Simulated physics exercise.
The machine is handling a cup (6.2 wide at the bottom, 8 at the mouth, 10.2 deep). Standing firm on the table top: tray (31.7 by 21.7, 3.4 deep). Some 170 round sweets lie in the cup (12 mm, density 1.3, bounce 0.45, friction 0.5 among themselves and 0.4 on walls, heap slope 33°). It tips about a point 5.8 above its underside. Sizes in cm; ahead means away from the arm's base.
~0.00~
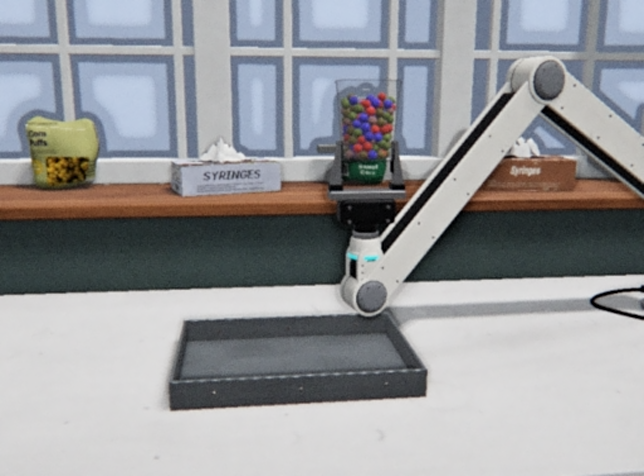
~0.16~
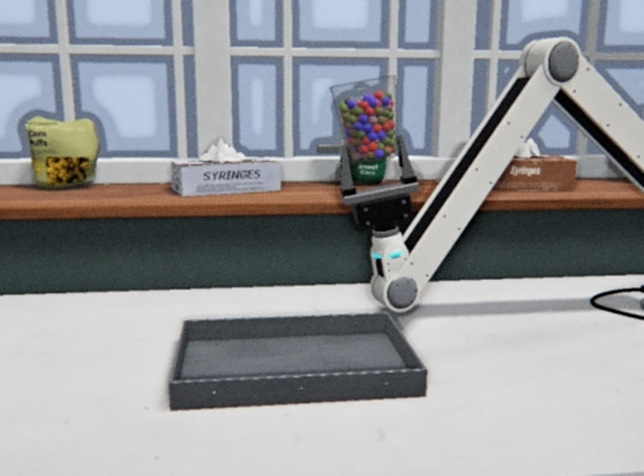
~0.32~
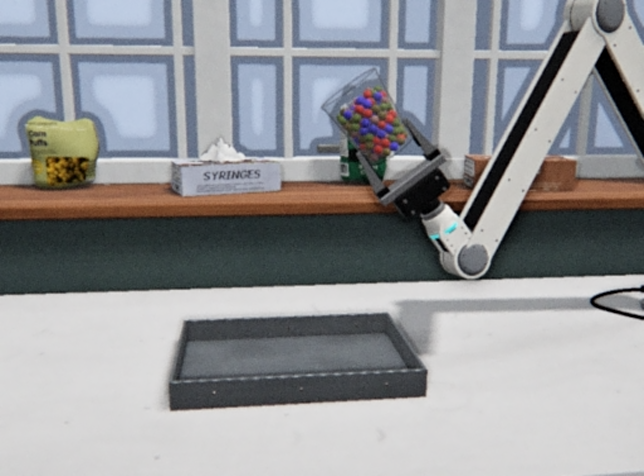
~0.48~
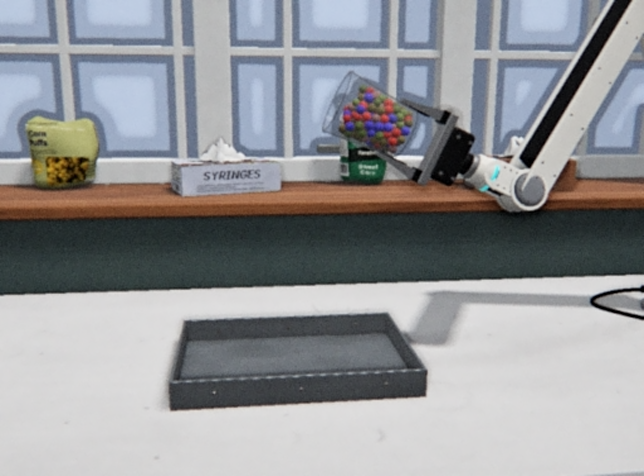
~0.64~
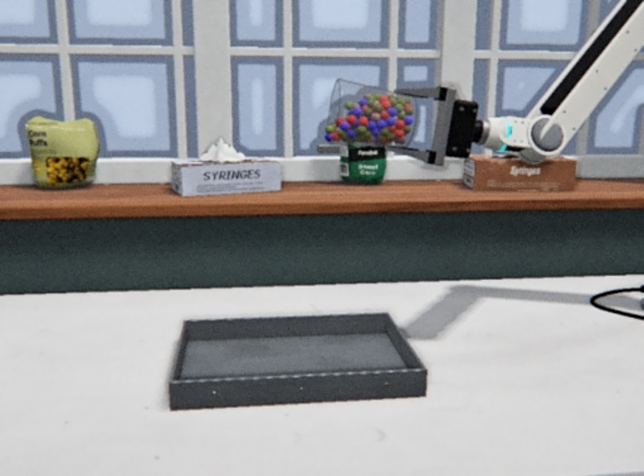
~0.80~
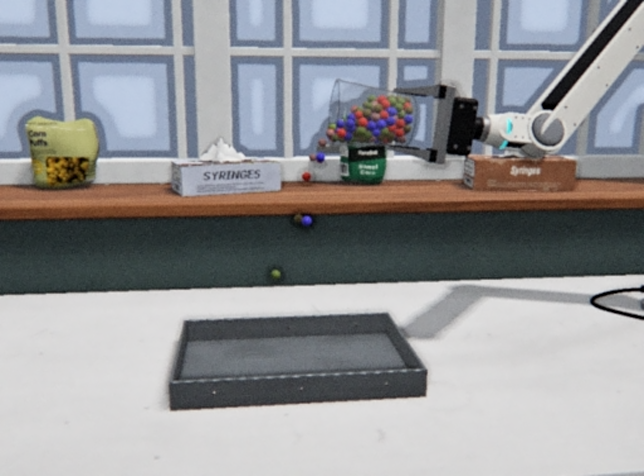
A white robotic arm reaching in from the right grips a clear cup of red, blue, green and orange balls above a white table, seen by a still camera facing pale blue windows. A dark grey tray sits below, and a yellow-green bag and tissue-topped boxes line the brown ledge behind. The arm tips the cup leftward until it lies nearly sideways, and a few balls drop from its mouth.
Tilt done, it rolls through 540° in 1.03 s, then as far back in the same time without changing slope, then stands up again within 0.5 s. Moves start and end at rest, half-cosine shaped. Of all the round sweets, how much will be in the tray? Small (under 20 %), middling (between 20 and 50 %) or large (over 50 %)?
In the tray the share is large, over 50 %.
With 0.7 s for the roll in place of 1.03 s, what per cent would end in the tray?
Then about 60 per cent.
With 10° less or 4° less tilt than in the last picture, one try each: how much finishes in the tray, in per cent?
About 30 and 50 per cent.
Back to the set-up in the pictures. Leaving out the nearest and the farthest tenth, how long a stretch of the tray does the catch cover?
About 20 cm.
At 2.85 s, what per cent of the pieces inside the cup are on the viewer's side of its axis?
About 25 per cent.
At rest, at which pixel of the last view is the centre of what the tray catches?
Near (266, 361).
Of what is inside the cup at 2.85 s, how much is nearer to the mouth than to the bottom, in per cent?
Roughly 45 per cent.
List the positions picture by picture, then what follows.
In the first frame, cup middle at (368, 122), upright; upper third of the load around (369, 108), from x 345 to 390, top at y 95; 169 in the cup.
In the second frame, cup middle at (369, 122), tipped 10°; upper third of the load around (369, 107), from x 345 to 390, top at y 95.
In the third frame, cup middle at (371, 121), tipped 36°; upper third of the load around (371, 109), from x 340 to 405, top at y 90.
In the fourth frame, cup middle at (372, 119), tipped 65°; upper third of the load around (373, 107), from x 345 to 410, top at y 90.
In the fifth frame, cup middle at (373, 117), tipped 82°; upper third of the load around (379, 108), from x 330 to 410, top at y 95.
In the sixth frame, cup middle at (373, 117), tipped 84°; upper third of the load around (383, 109), from x 275 to 410, top at y 100; 162 in the cup, 7 in flight or on a rim.
After 1.82 s, tipped 84°, highest piece 37 above the table; 96 in the cup, 61 in the tray, 1 on the table or floor, 11 in flight or on a rim.
After 2.85 s, tipped 84°, highest piece 36 above the table; 105 in the tray, 58 in the cup, 1 on the table or floor, 5 in flight or on a rim.
After 3.56 s, upright, highest piece 35 above the table; 114 in the tray, 54 in the cup, 1 on the table or floor.
After 4.26 s, upright, highest piece 35 above the table; 114 in the tray, 54 in the cup, 1 on the table or floor.
At rest, 114 in the tray, 54 in the cup, 1 on the table or floor. That is 67 % in the tray.
